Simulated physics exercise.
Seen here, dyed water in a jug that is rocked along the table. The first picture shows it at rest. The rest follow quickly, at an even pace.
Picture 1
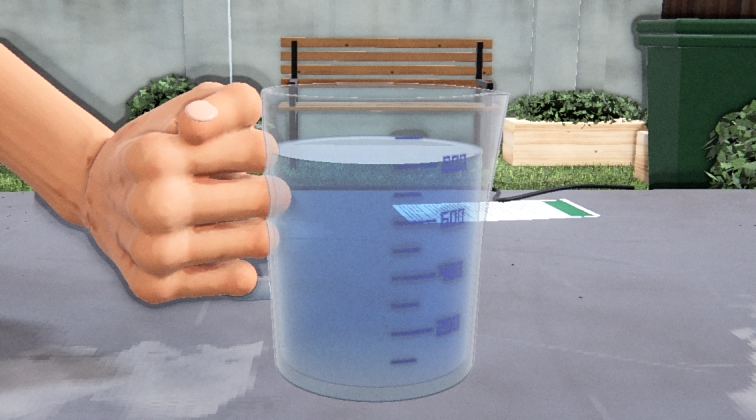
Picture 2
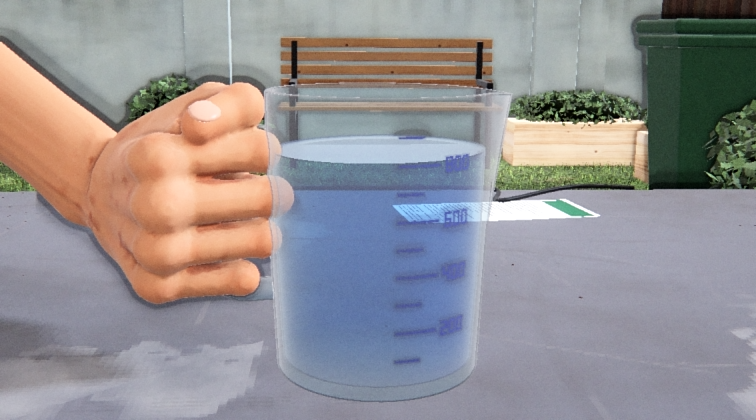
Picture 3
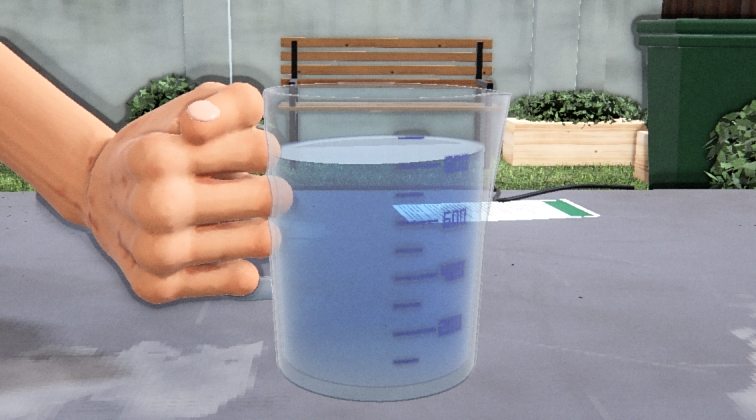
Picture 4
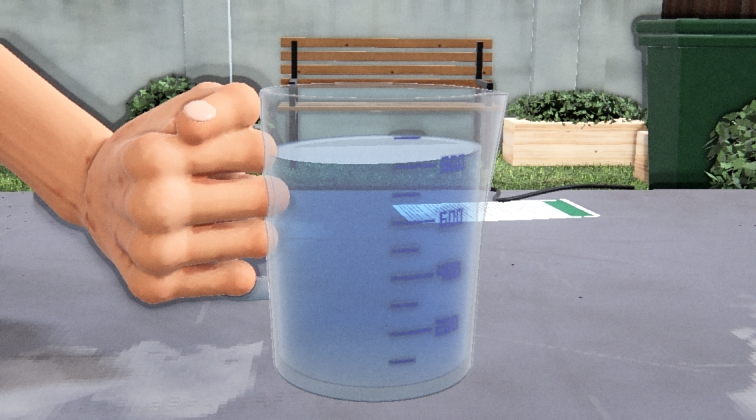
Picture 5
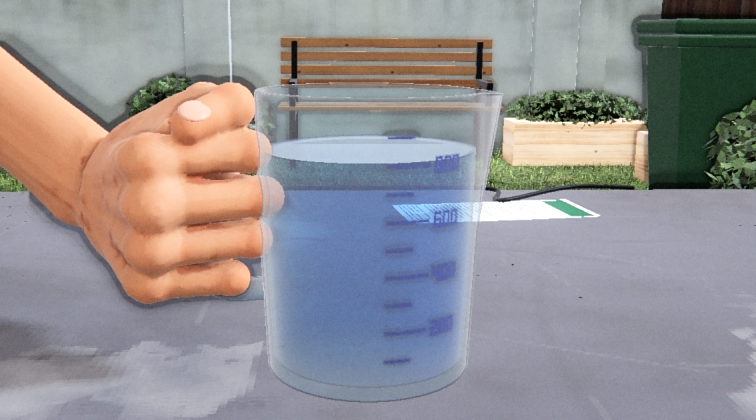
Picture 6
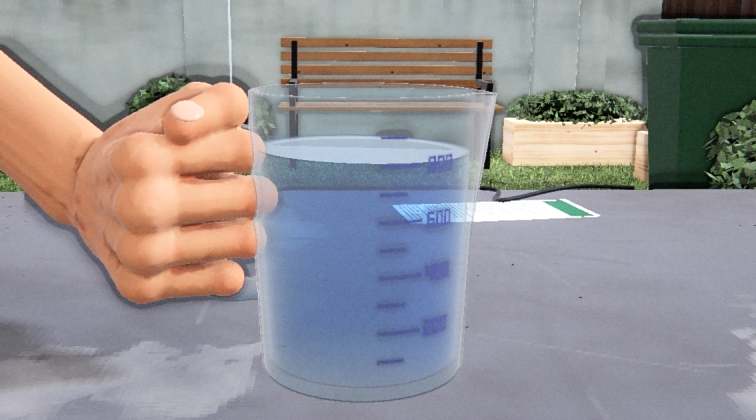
Jug of blue water held by a hand shifting very slightly right, then edging left on a grey table, surface nearly level.
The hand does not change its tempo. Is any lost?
At that beat the jug holds.
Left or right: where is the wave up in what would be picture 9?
To the left.
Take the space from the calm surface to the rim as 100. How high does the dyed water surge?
Roughly 10 per cent.
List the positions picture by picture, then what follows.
Jug (375, 222) about three quarters full; at rest, in the first frame.
Jug about three quarters full, surface at (378, 150); surface about level, in the second frame.
Jug (377, 222) about three quarters full; surface about level, in the third frame.
Jug about three quarters full, surface at (374, 150); surface about level, in the fourth frame.
Jug (369, 222) about three quarters full; surface about level, in the fifth frame.
Jug about three quarters full, surface at (364, 150); surface about level, in the sixth frame.
Shortly, the highest wave so far stays far below the rim.
At the finish, the highest wave so far stays far below the rim; nothing has left it.
